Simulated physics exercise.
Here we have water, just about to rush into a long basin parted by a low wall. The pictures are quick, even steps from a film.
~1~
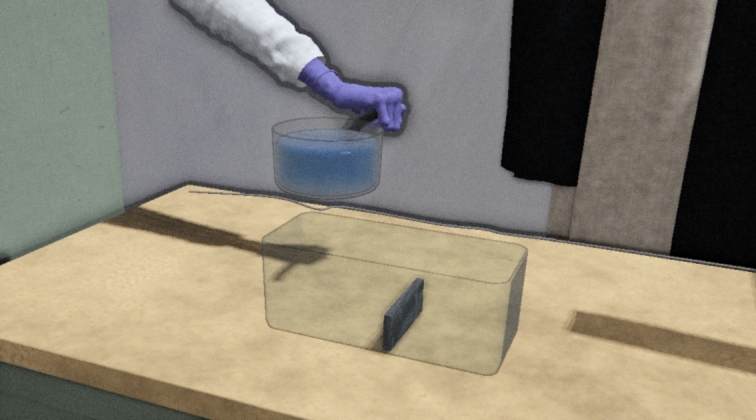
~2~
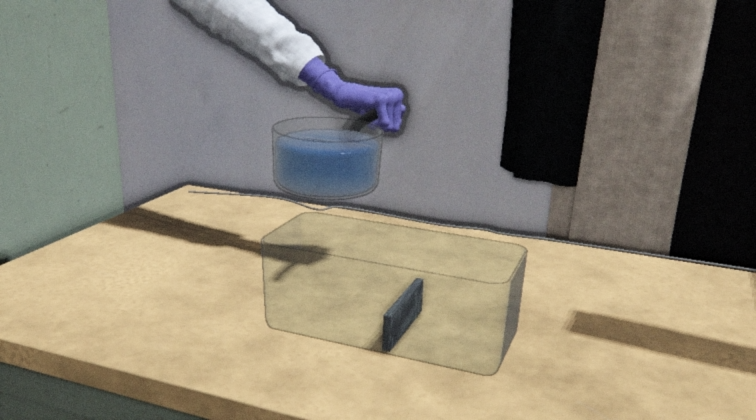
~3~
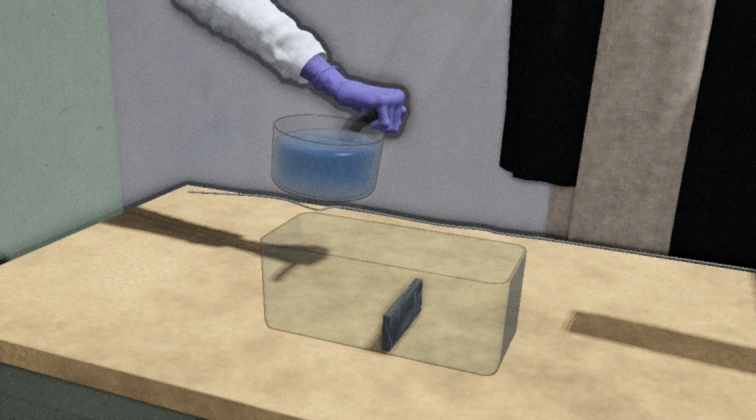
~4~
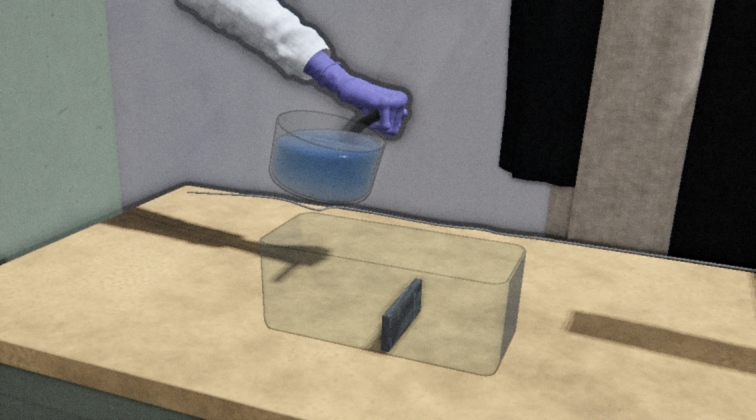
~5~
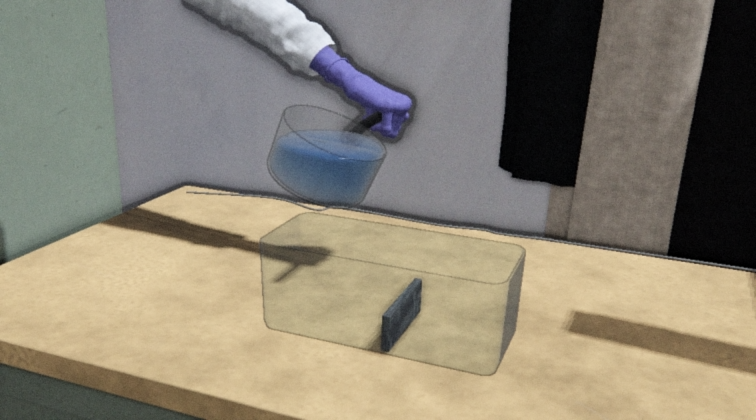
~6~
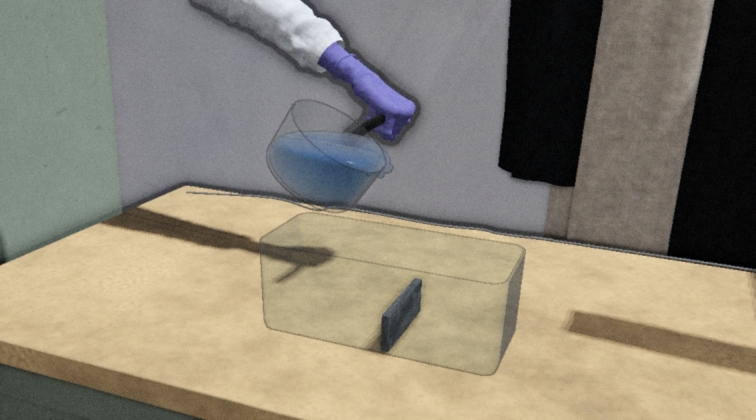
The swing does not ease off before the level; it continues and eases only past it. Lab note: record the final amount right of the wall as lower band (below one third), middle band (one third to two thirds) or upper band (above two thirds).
The share right of the wall is going to reach a third without passing two thirds.
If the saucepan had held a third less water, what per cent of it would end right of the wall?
30 per cent.
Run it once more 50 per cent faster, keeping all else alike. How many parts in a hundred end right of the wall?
30 per cent or thereabouts.
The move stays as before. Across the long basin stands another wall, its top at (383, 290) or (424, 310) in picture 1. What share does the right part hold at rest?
75 % then 25 %, approximately.
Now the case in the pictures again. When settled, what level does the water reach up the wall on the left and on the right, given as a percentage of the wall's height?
About 40 left, about 40 right.
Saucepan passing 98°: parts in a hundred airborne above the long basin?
It's close to 30 per cent.
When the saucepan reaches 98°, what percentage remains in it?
Close to 25 per cent.
A moment on, the saucepan is tipped on its side and 25 per cent is still to pour, 11 is left of the wall and 34 right of it.
Next, the saucepan is tipped right over and 4 per cent is still to pour, 43 is left of the wall and 48 right of it.
Then the saucepan is tipped right over and 0 per cent is still to pour, 52 is left of the wall and 46 right of it.
Later the saucepan is tipped right over and 0 per cent is still to pour, 53 is left of the wall and 46 right of it.
At rest 53 per cent lies left of the wall, 46 right of it and 1 outside.
